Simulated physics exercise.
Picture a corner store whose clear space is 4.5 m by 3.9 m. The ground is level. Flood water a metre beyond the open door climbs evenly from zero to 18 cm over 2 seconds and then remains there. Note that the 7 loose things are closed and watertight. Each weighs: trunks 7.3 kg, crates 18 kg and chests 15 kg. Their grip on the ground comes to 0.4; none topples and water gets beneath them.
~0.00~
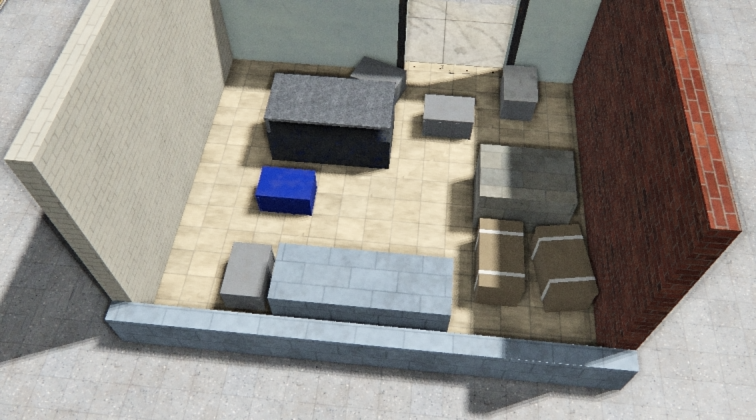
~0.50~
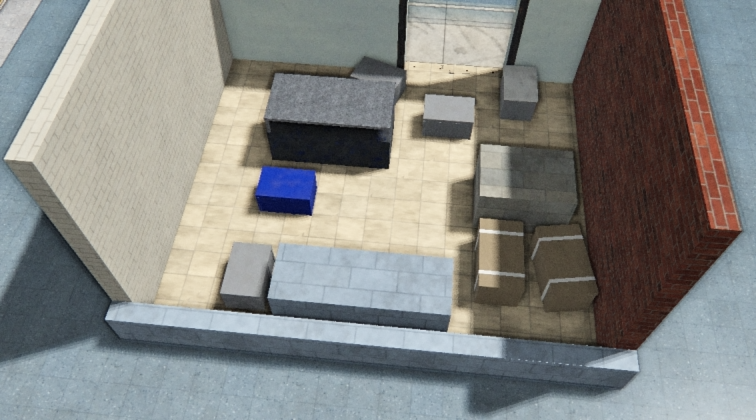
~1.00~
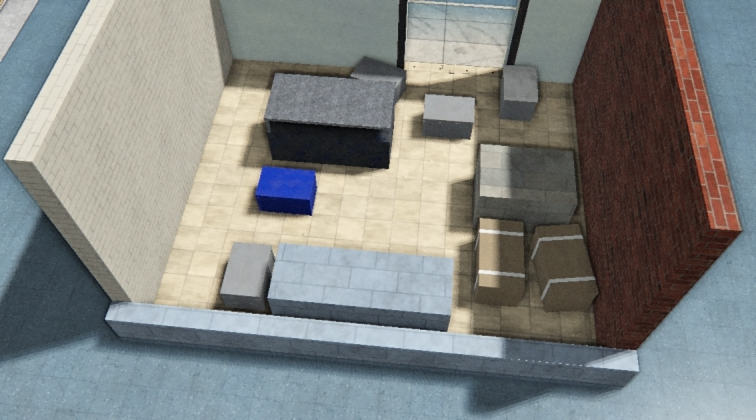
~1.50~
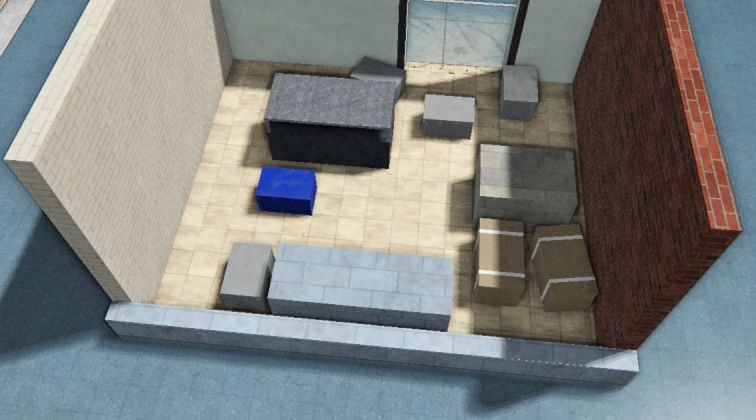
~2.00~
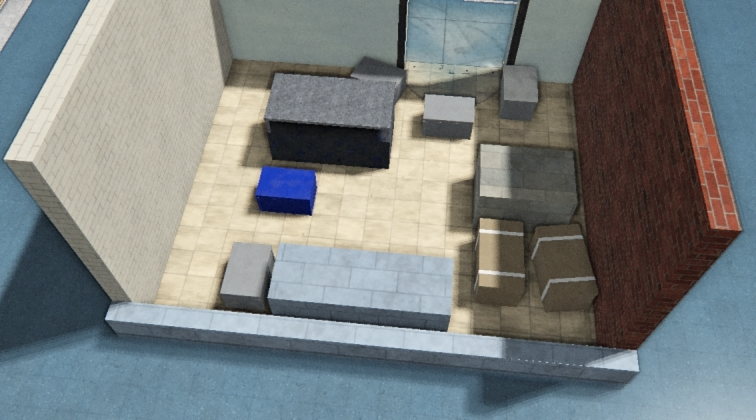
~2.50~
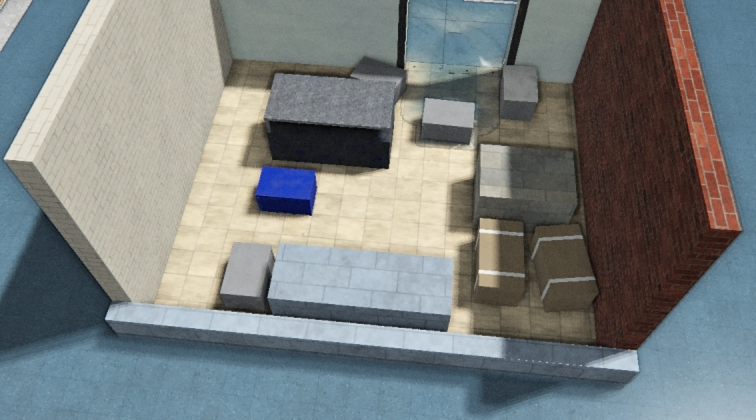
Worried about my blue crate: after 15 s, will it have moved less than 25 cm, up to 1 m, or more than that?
Your blue crate will have moved up to 1 m.
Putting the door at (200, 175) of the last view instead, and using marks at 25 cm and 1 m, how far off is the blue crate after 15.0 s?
You'd see the blue crate wander off a long way.
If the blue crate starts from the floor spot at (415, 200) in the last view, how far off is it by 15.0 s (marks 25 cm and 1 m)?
It travels far.
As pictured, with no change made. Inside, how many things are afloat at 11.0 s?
5.
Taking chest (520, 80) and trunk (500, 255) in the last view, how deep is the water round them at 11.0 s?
9 and 12 cm.
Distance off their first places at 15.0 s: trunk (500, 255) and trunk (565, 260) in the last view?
The first is 50 cm from its start, the second 50 cm.
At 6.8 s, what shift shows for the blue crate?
By then it has shifted roughly 0 cm.
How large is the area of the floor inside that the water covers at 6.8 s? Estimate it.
The covered patch comes to about 13 m2.
After 3.5 s the blue crate is near (286, 183), 0.0 m from its start, aground; 0 afloat.
After 6.8 s the blue crate is near (286, 183), 0.0 m from its start, aground; 3 afloat.
After 11.0 s the blue crate is near (285, 180), 0.0 m from its start, aground; 5 afloat.
After 15.0 s the blue crate is near (342, 164), 0.7 m from its start, afloat; 7 afloat.
